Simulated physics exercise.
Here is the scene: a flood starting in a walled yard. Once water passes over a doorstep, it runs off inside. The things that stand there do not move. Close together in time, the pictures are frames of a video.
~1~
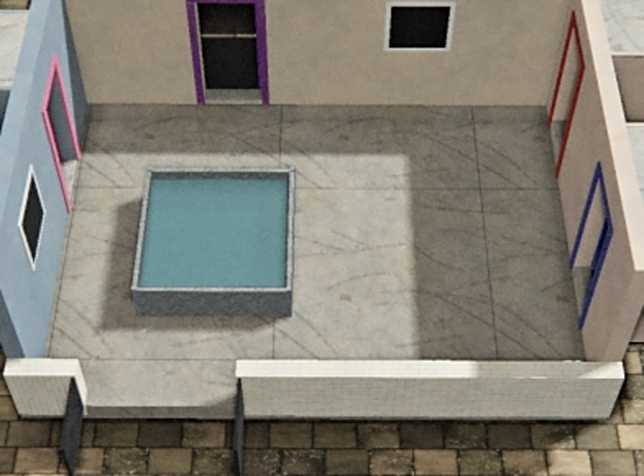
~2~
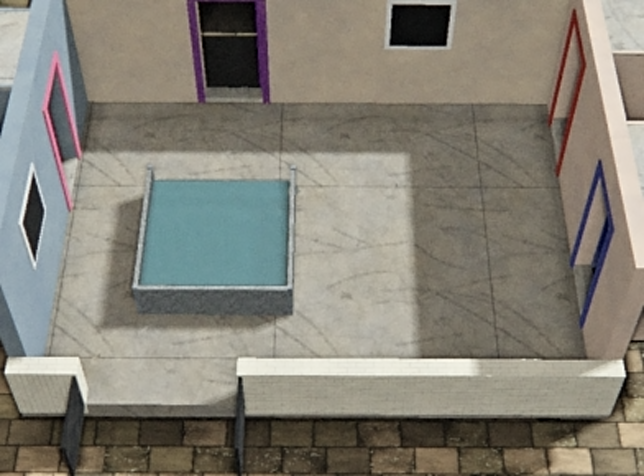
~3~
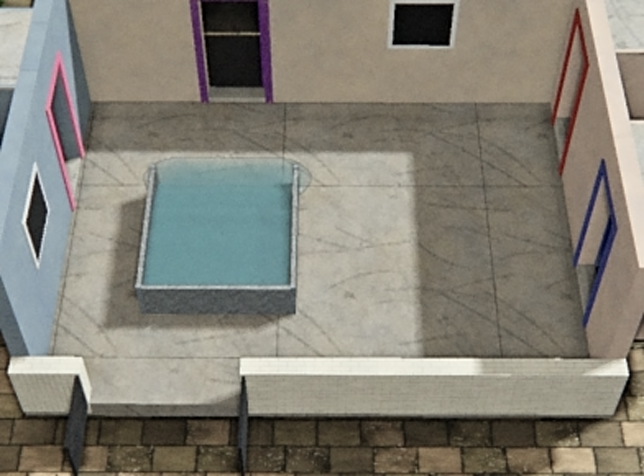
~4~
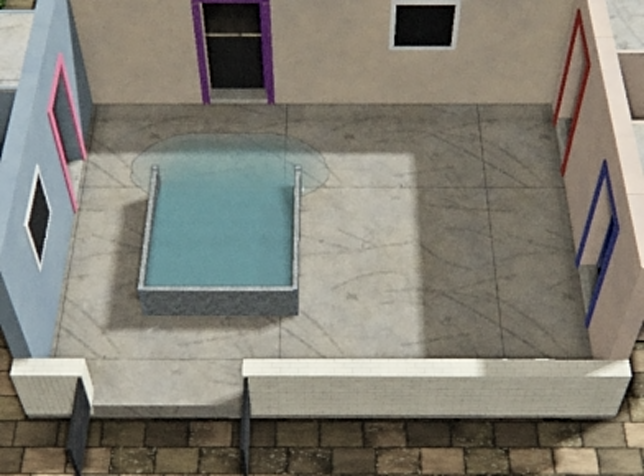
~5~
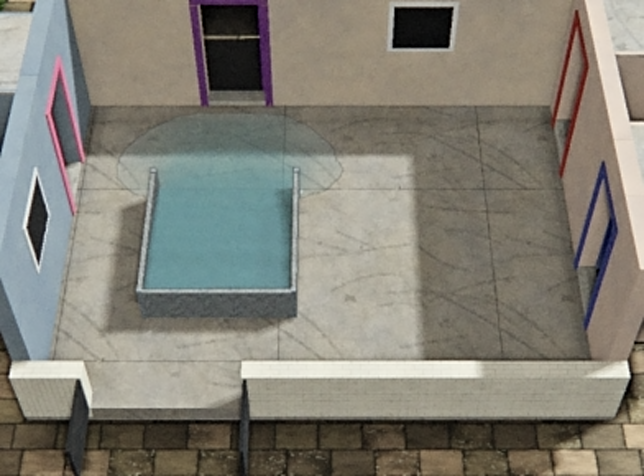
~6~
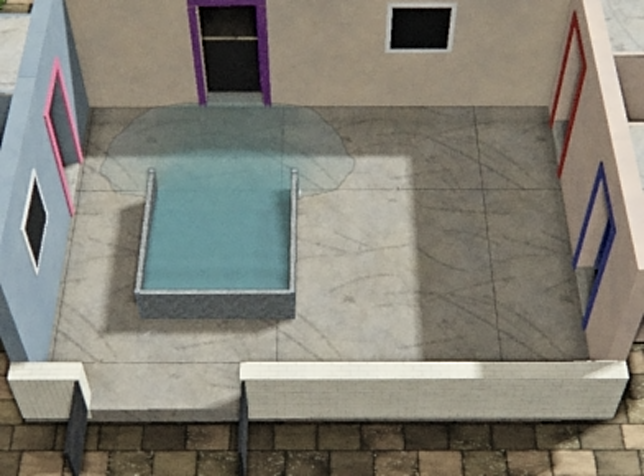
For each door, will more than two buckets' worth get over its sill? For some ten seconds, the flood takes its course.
Door by door: The red door no, two buckets' worth or less; the pink door yes, more than two buckets' worth; the blue door no, two buckets' worth or less; the purple door yes, more than two buckets' worth.
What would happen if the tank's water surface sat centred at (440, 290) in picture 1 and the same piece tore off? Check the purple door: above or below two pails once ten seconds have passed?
Well, the way I see it, the purple door never reaches the limit.
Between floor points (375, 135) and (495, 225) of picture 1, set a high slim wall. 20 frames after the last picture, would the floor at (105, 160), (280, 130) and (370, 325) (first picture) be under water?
Results in order: Swamped / swamped / bone-dry.
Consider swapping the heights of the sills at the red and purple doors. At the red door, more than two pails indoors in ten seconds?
The red door exceeds the limit.
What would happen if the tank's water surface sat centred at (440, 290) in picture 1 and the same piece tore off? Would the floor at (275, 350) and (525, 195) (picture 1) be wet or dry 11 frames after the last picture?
As listed: Free of water, under water.
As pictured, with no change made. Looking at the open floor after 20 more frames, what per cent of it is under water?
That works out at 45 %.
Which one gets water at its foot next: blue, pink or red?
Call: The one in pink.
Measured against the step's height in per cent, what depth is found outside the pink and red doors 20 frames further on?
In order: Roughly 210 % and 70 %.
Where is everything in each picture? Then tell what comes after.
In the first picture, still water in the water tank at (217, 231).
In the second picture, water pours out on the water tank's far side and has run to a hidden place.
In the third picture, water pours out on the water tank's far side and has run to a hidden place.
In the fourth picture, water pours out on the water tank's far side and has run to (139, 164).
In the fifth picture, water pours out on the water tank's far side and has run to (154, 132).
In the sixth picture, the front is at (162, 108), out from the gap on the water tank's far side.
A moment on, water covers 20 % of the floor; the red door not reached, the pink door wet at the sill, nothing in, the blue door not reached, the purple door far over two buckets in.
Next, water covers 25 % of the floor; the red door not reached, the pink door wet at the sill, nothing in, the blue door not reached, the purple door far over two buckets in.
Then, water covers 45 % of the floor; the red door wet at the sill, nothing in, the pink door under two buckets in, the blue door not reached, the purple door far over two buckets in.
Later, water covers 70 % of the floor; the red door wet at the sill, nothing in, the pink door over two buckets in, the blue door wet at the sill, nothing in, the purple door far over two buckets in.
In the end, water covers 90 % of the floor; the red door wet at the sill, nothing in, the pink door over two buckets in, the blue door wet at the sill, nothing in, the purple door far over two buckets in.
